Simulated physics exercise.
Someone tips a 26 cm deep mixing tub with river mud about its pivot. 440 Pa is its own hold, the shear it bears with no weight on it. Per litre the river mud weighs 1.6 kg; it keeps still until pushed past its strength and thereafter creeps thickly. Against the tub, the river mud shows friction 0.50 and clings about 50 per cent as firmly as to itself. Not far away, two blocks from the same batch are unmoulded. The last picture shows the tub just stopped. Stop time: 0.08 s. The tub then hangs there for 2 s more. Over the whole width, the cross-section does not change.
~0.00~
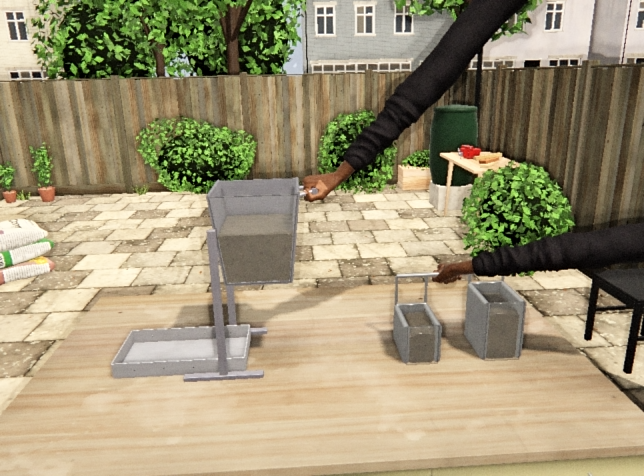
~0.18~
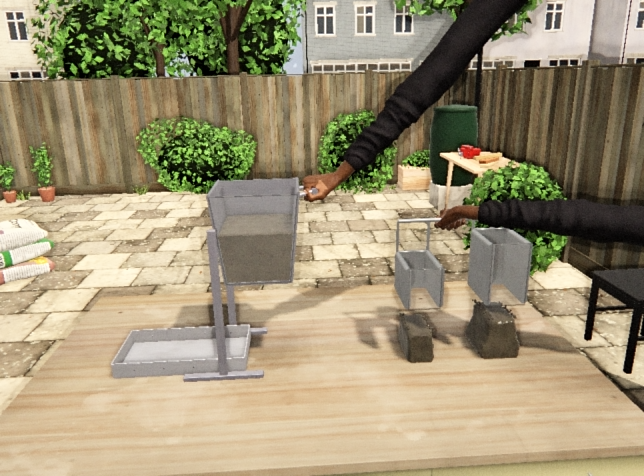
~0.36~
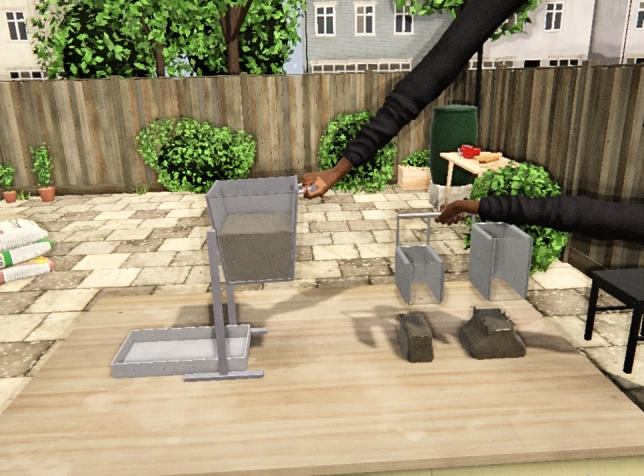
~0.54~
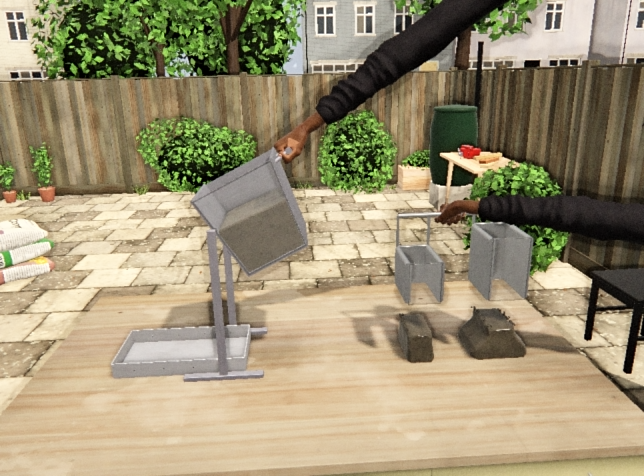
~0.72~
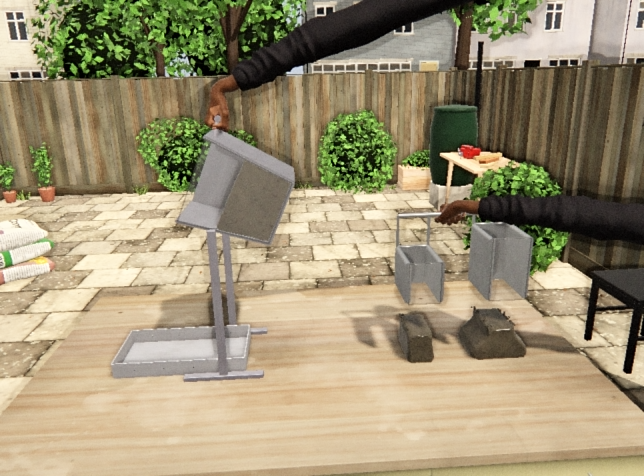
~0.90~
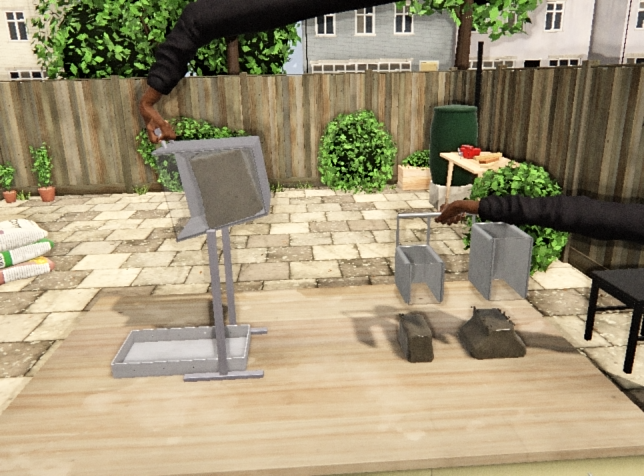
In a paved, fenced yard, one hand lifts two open moulds off dark mud blocks on a wooden tabletop, the right block slumping more, before another hand rotates a raised grey tub of mud leftward above a shallow tray.
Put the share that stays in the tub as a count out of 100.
The share that stays is about 0 out of 100.
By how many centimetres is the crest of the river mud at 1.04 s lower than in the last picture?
Around 6 cm below its level in the last picture.
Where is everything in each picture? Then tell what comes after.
Handle-side rim at (296, 194), tilt 0 degrees; crest of the river mud at (289, 233); block heights 11 cm, 16 cm (left to right), in the first picture.
Handle-side rim at (296, 194), tilt 0 degrees; crest of the river mud at (289, 233); block heights 10 cm, 14 cm (left to right), in the second picture.
Handle-side rim at (295, 191), tilt 2 degrees; crest of the river mud at (288, 231); block heights 10 cm, 11 cm (left to right), in the third picture.
Handle-side rim at (269, 160), tilt 26 degrees; crest of the river mud at (285, 201); block heights 10 cm, 11 cm (left to right), in the fourth picture.
Handle-side rim at (204, 139), tilt 67 degrees; crest of the river mud at (244, 162); block heights 10 cm, 11 cm (left to right), in the fifth picture.
Handle-side rim at (154, 155), tilt 99 degrees; crest of the river mud at (236, 151); block heights 10 cm, 11 cm (left to right), in the sixth picture.
After 1.04 s, the tub is at 99 degrees and holds 98 %.
After 1.21 s, the tub is at 99 degrees and holds 48 %.
After 1.38 s, the tub is at 99 degrees and holds 35 %.
After 1.55 s, the tub is at 99 degrees and holds 26 %.
After 2.90 s, the tub is at 99 degrees and holds 0 %.
